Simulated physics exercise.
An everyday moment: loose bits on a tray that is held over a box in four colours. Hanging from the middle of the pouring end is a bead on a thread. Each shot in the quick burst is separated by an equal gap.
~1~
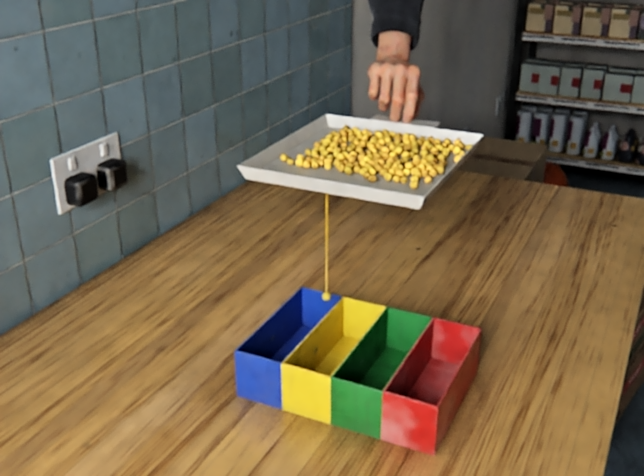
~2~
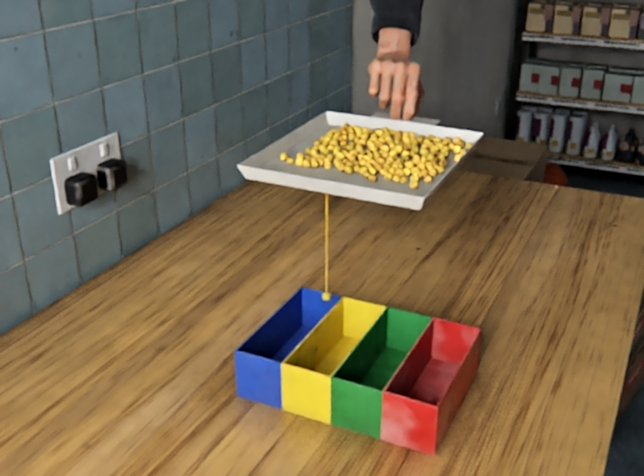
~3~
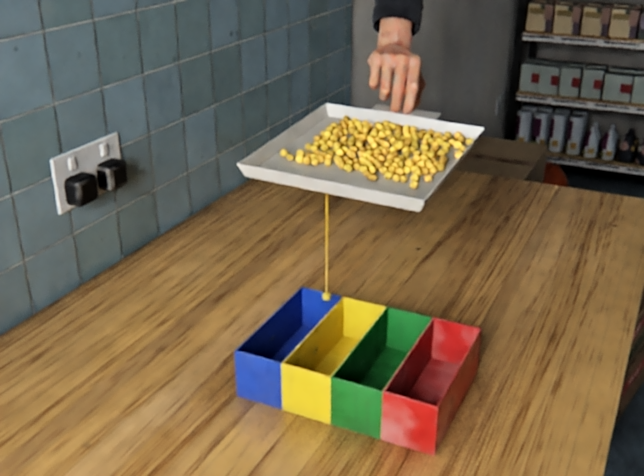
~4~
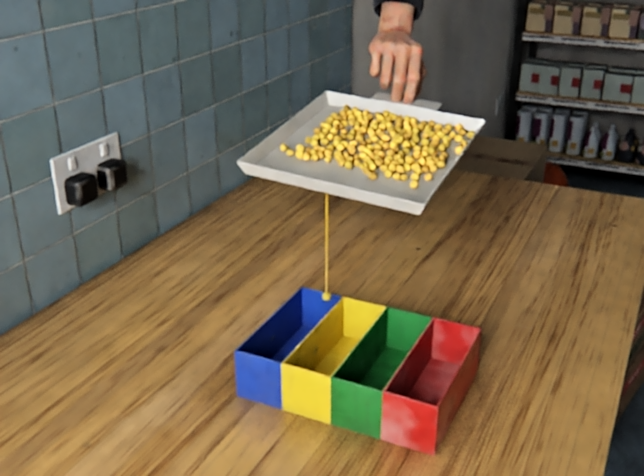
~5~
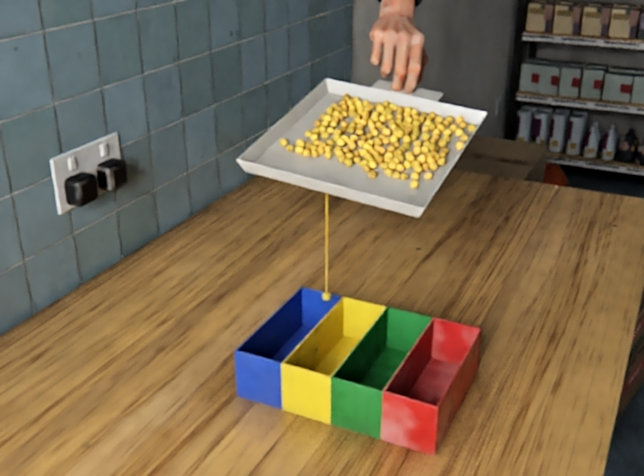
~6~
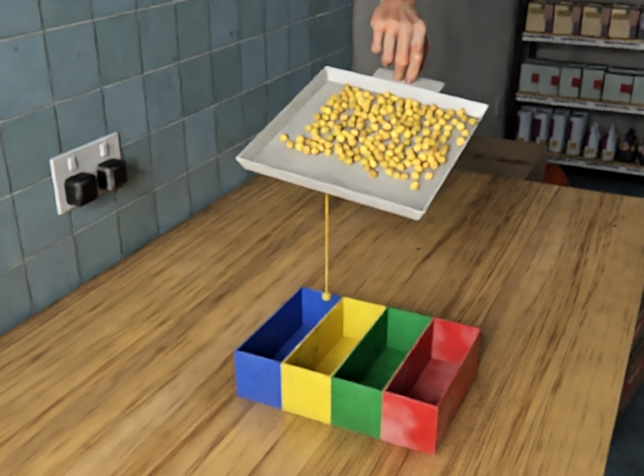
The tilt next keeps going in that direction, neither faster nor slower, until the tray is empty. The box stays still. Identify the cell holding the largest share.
Largest share: Green.
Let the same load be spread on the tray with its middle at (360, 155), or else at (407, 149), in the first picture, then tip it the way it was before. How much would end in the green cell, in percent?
Around 60 percent the first time, around 60 percent the second.
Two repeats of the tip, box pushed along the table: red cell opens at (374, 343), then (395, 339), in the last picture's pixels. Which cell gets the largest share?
First try: That red cell. Second try: The red cell.
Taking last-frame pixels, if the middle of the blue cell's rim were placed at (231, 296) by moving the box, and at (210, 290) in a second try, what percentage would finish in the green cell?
Roughly 0% first, roughly 0% second.
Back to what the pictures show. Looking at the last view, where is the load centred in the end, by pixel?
Close to (395, 376), more or less.
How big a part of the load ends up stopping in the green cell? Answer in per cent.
Around 60 in every hundred pieces.
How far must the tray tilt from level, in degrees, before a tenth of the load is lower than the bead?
Near 65 degrees.
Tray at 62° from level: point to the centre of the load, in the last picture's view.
I'd mark it close to (394, 193).
Soon after the last picture, tray tipped steeply; most on the tray; a small part in the red cell; a stray few in the green cell; a stray few in the yellow cell; a small part falling or outside the box.
A little later, tray tipped past a quarter turn; a stray few on the tray; about two thirds in the green cell; about a quarter in the red cell; a small part in the yellow cell; a small part falling or outside the box.
Later still, tray tipped past a quarter turn; about two thirds in the green cell; about a quarter in the red cell; a small part in the yellow cell.
At rest, tray tipped past a quarter turn; about two thirds in the green cell; about a quarter in the red cell; a small part in the yellow cell; none in the blue cell.
